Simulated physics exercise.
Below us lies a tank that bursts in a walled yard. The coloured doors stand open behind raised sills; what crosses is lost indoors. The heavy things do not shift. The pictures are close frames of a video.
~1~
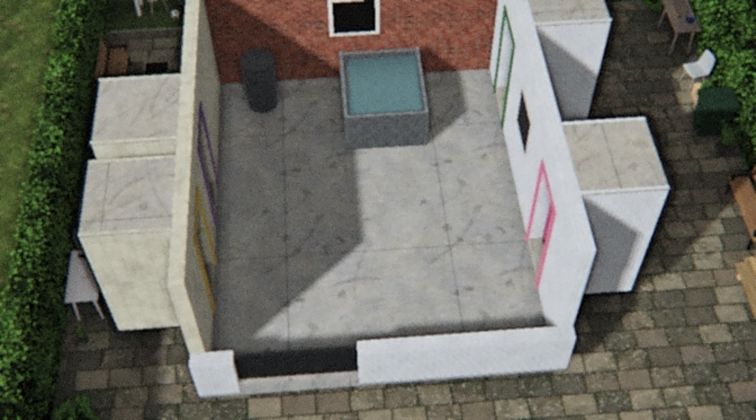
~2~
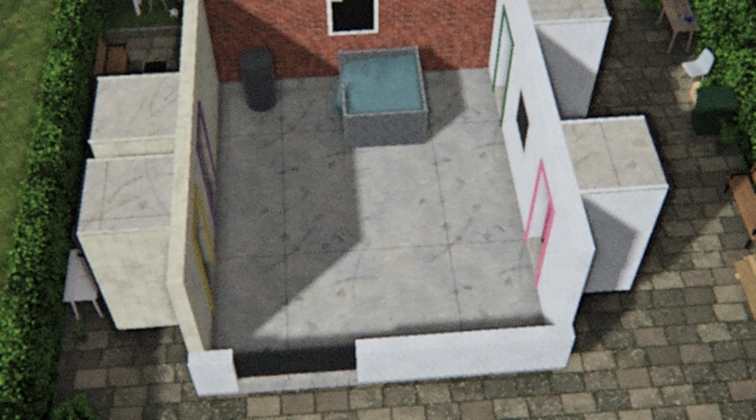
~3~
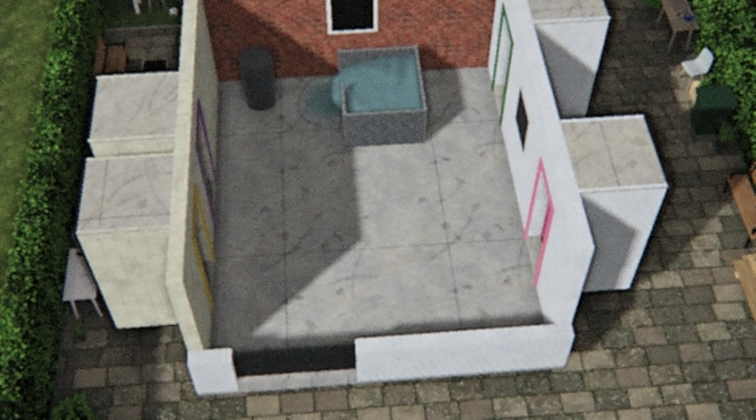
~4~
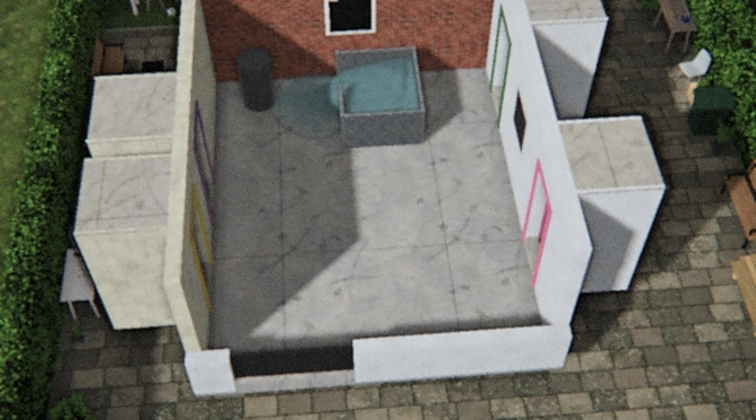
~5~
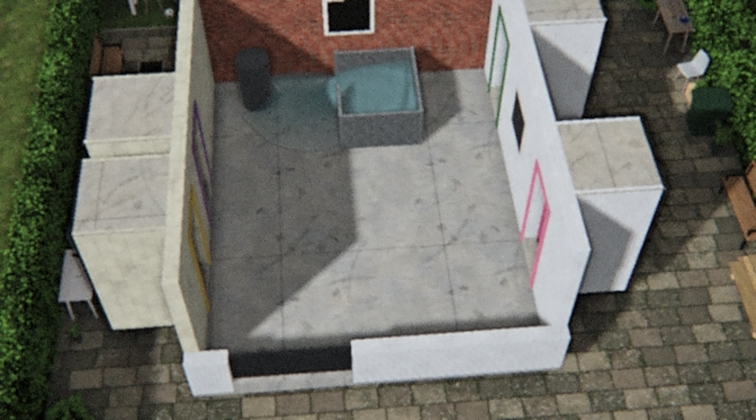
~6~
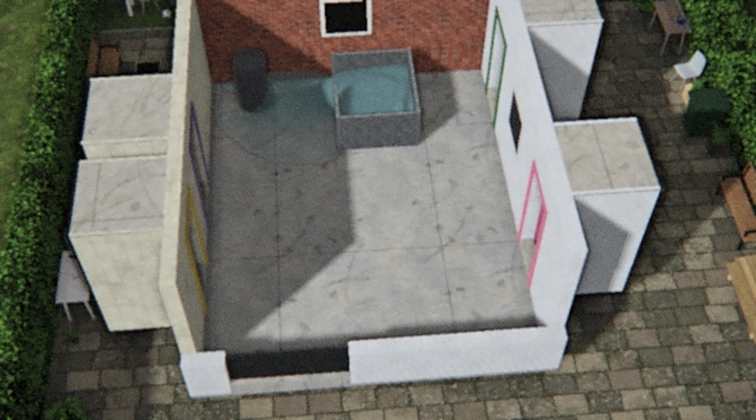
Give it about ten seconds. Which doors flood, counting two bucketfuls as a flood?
In the end: The purple door stays under that; the yellow door stays under that; the green door stays under that; the pink door stays under that.
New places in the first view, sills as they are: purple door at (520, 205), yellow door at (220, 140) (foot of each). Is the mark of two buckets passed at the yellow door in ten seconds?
In short: Yellow goes over.
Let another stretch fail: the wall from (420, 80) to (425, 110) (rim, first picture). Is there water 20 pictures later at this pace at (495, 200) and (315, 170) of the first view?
As listed: Covered, free of water.
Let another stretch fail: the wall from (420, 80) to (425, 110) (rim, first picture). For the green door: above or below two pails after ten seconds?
Green door goes over.
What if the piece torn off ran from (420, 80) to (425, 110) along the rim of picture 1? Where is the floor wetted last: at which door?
It is the door marked purple.
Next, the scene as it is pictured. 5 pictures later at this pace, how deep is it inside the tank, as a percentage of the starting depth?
Some 58 per cent.
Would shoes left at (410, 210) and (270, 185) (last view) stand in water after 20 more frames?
As listed: Clear, awash.
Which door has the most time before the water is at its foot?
I say the pink one.
A moment on, water covers 15 % of the floor; the purple door not reached, the yellow door not reached, the green door not reached, the pink door not reached.
Next, water covers 25 % of the floor; the purple door wet at the sill, nothing in, the yellow door wet at the sill, nothing in, the green door not reached, the pink door not reached.
Then, water covers 50 % of the floor; the purple door under two buckets in, the yellow door wet at the sill, nothing in, the green door not reached, the pink door not reached.
Later, water covers 70 % of the floor; the purple door under two buckets in, the yellow door wet at the sill, nothing in, the green door wet at the sill, nothing in, the pink door wet at the sill, nothing in.
In the end, water covers 95 % of the floor; the purple door under two buckets in, the yellow door wet at the sill, nothing in, the green door wet at the sill, nothing in, the pink door wet at the sill, nothing in.
